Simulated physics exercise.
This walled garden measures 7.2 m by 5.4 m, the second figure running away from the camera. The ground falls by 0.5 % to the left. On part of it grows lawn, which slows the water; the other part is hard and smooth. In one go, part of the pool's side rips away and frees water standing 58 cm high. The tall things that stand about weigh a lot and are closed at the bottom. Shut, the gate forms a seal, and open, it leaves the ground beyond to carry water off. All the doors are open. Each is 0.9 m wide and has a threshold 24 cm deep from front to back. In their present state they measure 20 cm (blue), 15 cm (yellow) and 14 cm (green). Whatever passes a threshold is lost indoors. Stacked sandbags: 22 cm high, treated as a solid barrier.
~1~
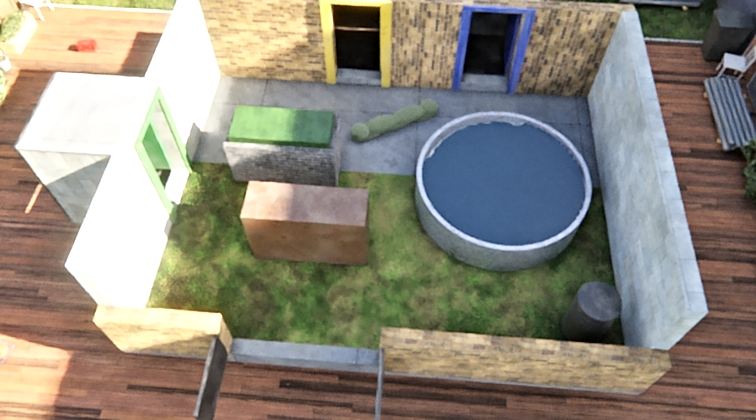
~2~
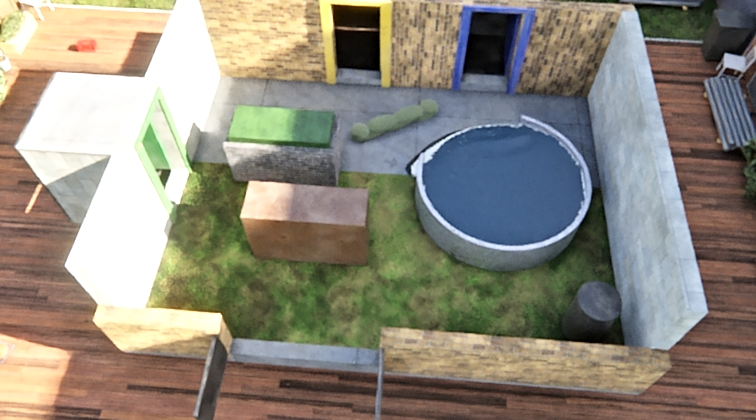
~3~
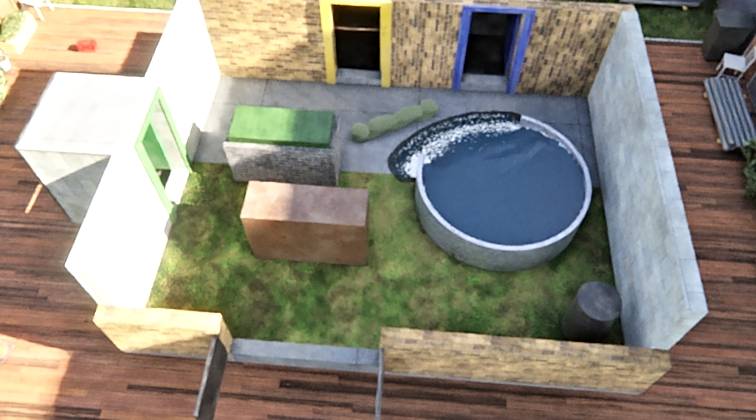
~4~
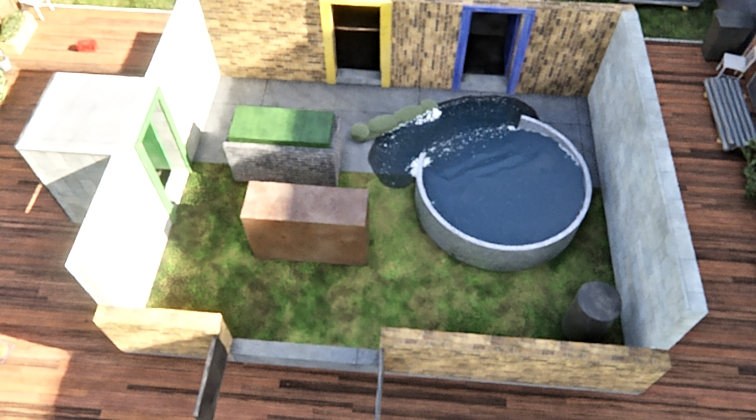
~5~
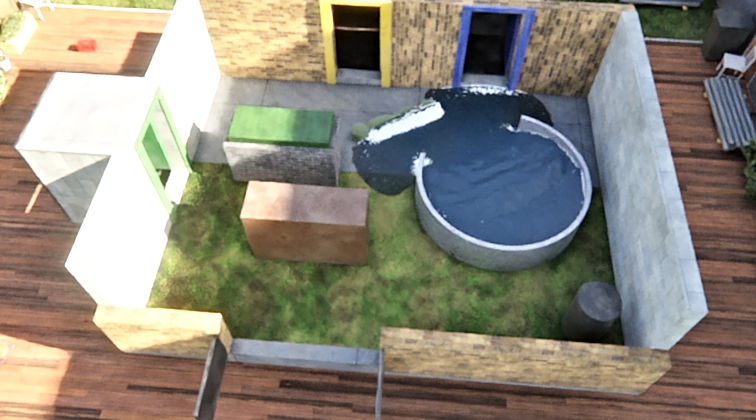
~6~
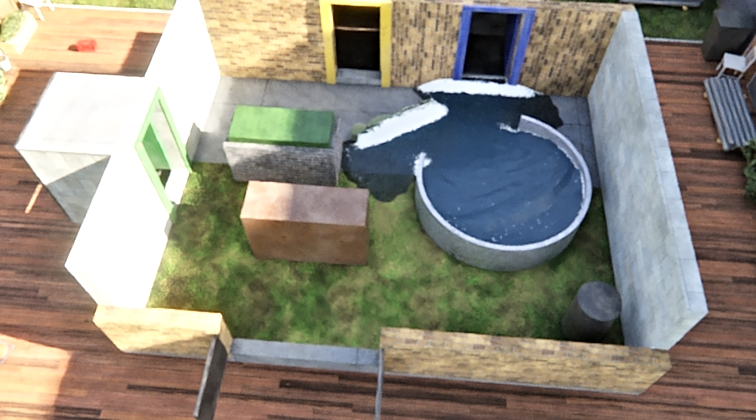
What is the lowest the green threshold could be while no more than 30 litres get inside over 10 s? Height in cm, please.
About 7 cm.
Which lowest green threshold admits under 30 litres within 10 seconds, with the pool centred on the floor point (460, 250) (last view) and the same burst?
In that case about 9.5 cm.
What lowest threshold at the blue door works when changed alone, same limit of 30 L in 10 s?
The blue one would have to be about 31 cm high.
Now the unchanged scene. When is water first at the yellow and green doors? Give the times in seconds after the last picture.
It gets to yellow at 0.5 s, and to green at 2.8 s.
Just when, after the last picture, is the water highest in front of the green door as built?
I'd say near 5.0 seconds.
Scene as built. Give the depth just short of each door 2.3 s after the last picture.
Depths in cm: Blue 29, yellow 10, green 0.
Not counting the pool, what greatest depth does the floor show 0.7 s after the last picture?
About 44 cm at most.
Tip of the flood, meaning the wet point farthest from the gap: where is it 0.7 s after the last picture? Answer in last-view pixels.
Near pixel (288, 143).
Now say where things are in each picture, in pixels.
The first picture shows the pool at (503, 178) is whole and still, 58 cm deep; the green door at (165, 157) is dry.
In the second picture, water pours out on the far side and has run 0.3 m, to a hidden place; about 7 cm deep outside, 58 cm at the back.
In the third picture, the gap is on the far side, the front 0.7 m out at a hidden place; the back of the pool holds 58 cm.
In the fourth picture, water pours out on the far side and has run 1.1 m, to (381, 139); about 9 cm deep outside, 58 cm at the back.
In the fifth picture, the gap is on the far side, the front 1.4 m out at (439, 90); the back of the pool holds 58 cm.
In the sixth picture, water pours out on the far side and has run 1.6 m, to (417, 89); about 9 cm deep outside, 58 cm at the back; the green door at (165, 157), 5.0 m from the gap, is still 2.9 m from the nearest water.
Then, 0.7 s after the last picture water covers 25 % of the floor, deepest (44 cm) near (448, 95); it has not reached the green door.
Then, 2.3 s after the last picture water covers 50 % of the floor, deepest (32 cm) near (219, 82); it has not reached the green door.
Then, 9.3 s after the last picture water covers 95 % of the floor, deepest (10 cm) near (138, 330); 9 cm at the green door, 0 litres in over its 14 cm threshold.
At the green door as built, the water peaked near 13 cm, 4.9 s after the last picture.
With a threshold of 6 cm, 46 litres would have come in within the 10 s; with 8 cm, 20 litres. So under 30 litres takes about 7 cm.
